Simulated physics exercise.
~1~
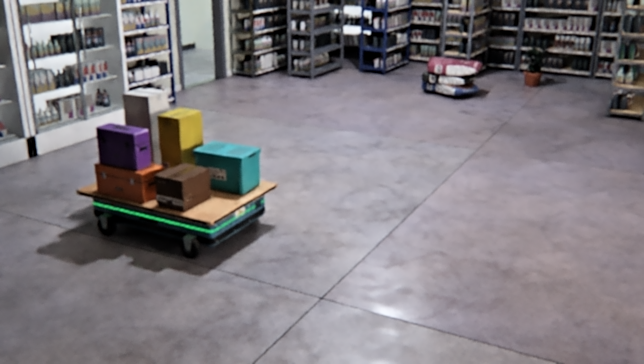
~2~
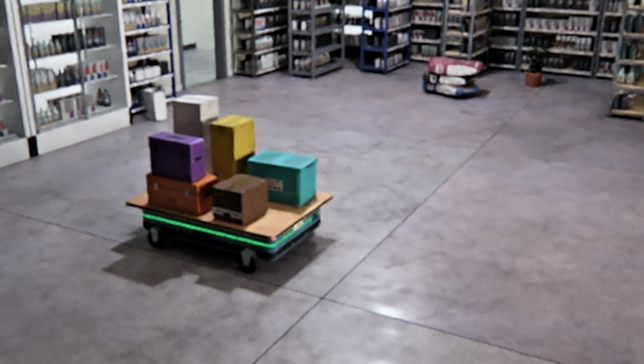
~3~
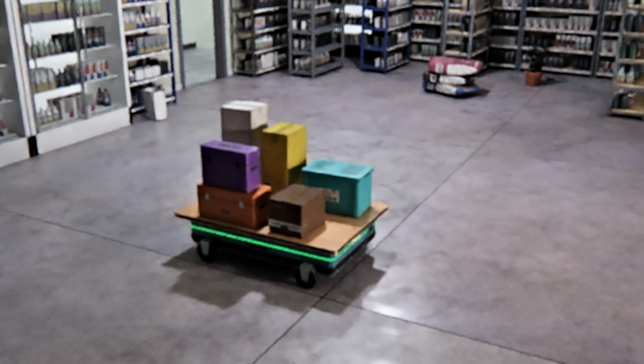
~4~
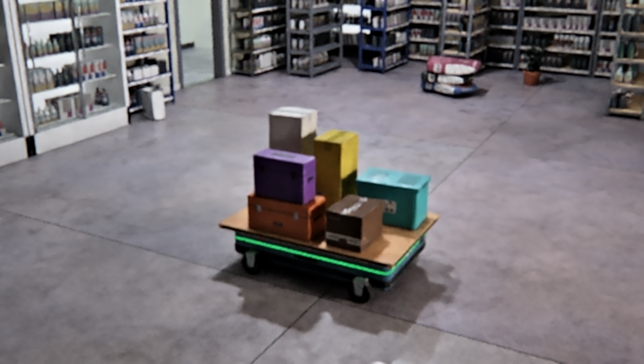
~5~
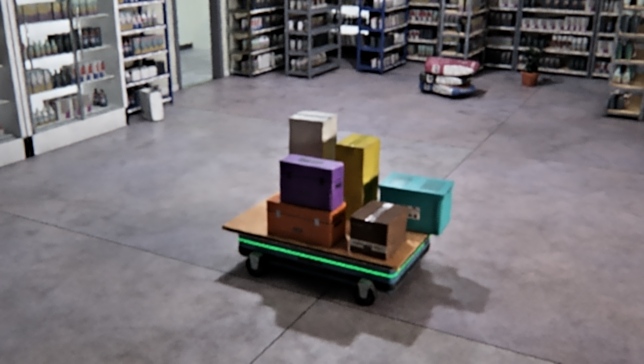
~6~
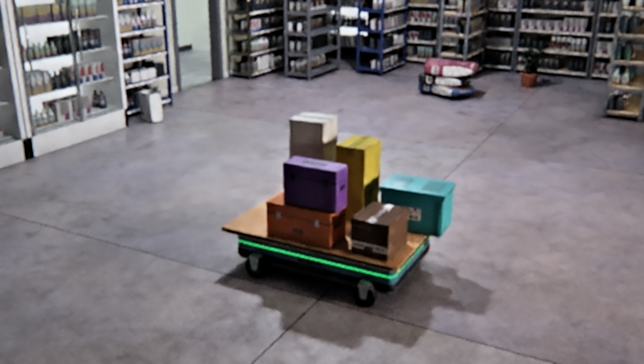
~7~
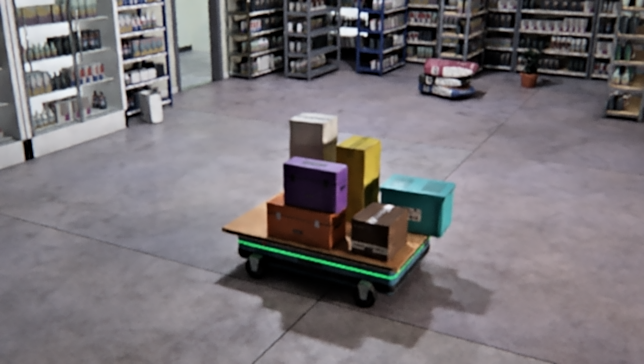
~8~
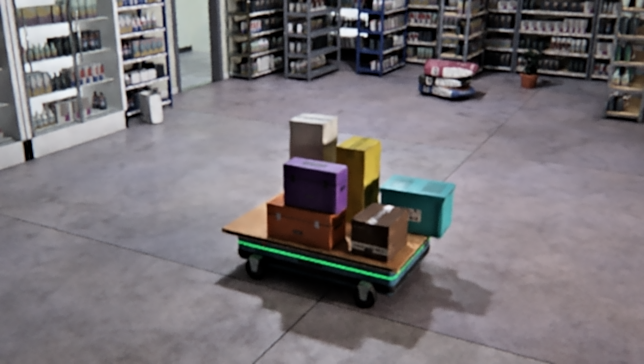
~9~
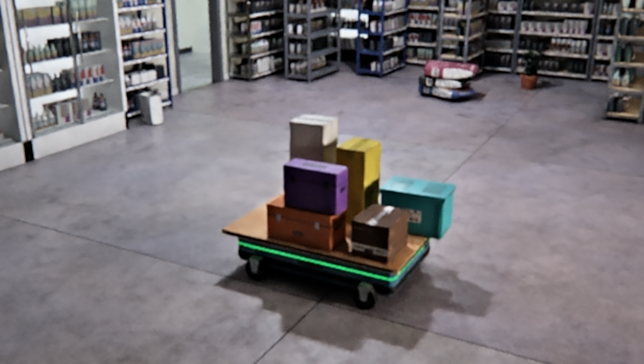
A low delivery robot with a glowing green strip carries a wooden deck of boxes across the grey floor of a shop or storeroom, seen from slightly above by a gently swaying camera. White, yellow and turquoise boxes stand toward the back and right, with a purple box on an orange one at the left and a brown box in front. Shelves of goods line the walls behind. The cart rolls rightward and toward the viewer, then stops near the centre. The load shifts slightly on the deck as it halts, the turquoise box ending over the right edge. Everything stays upright and still.
